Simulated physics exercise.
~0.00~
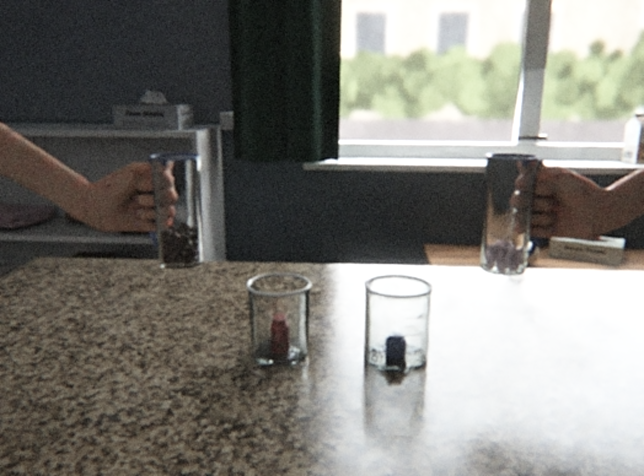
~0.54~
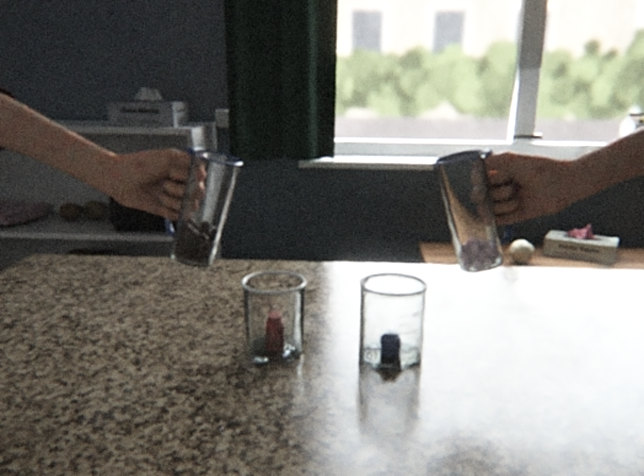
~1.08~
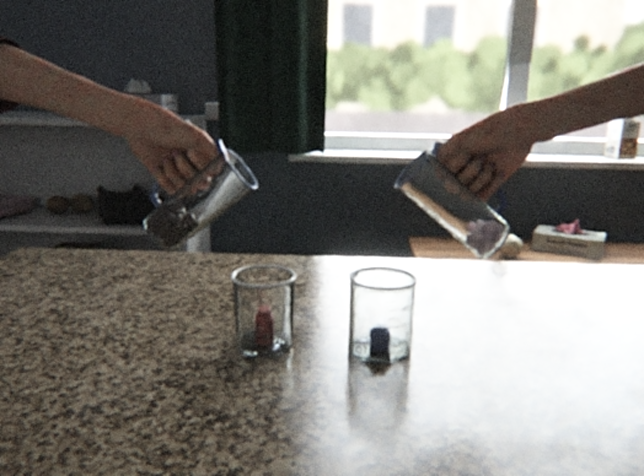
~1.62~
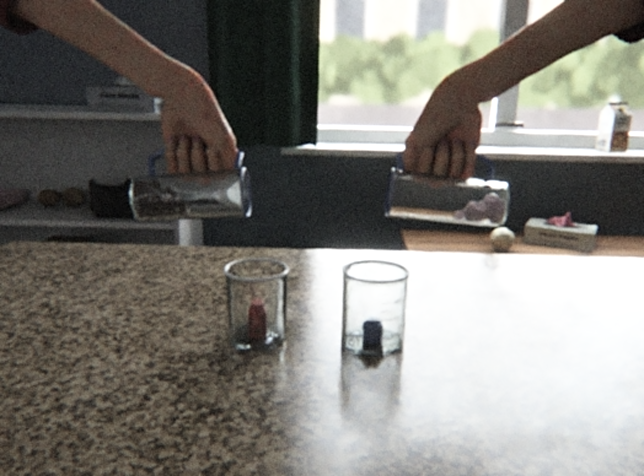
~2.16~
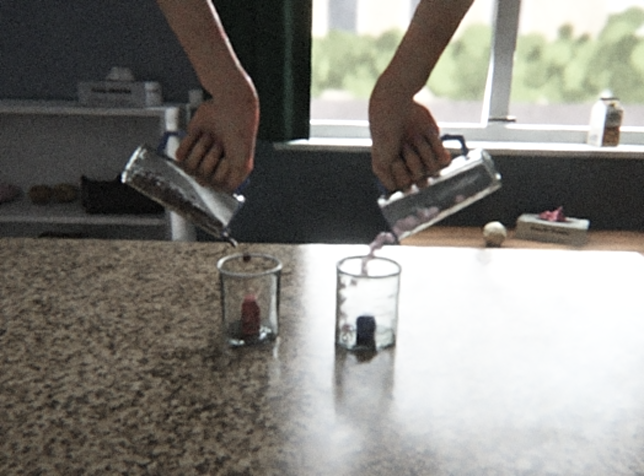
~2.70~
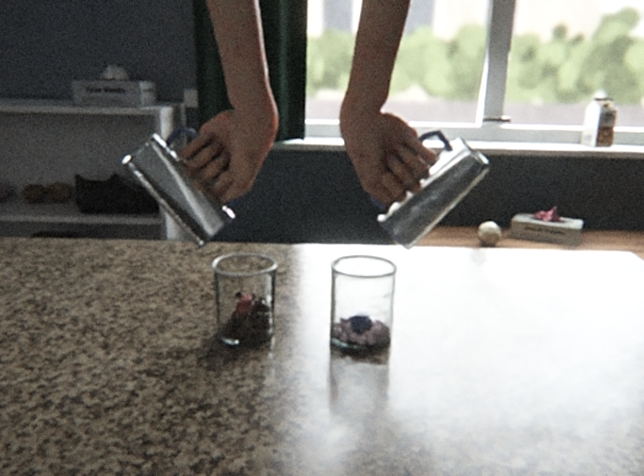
Two hands, one reaching in from each side, hold clear cups above two clear glasses on a speckled stone counter, seen from across it in a dim room with a bright window behind. A small red object stands in the left glass and a dark blue one in the right. The hands move inward and tip the cups toward each other, the view drifting slightly right. Dark bits pour from the left cup and pale pinkish bits from the right. Both cups end emptied, with a low heap around each object, which still shows.
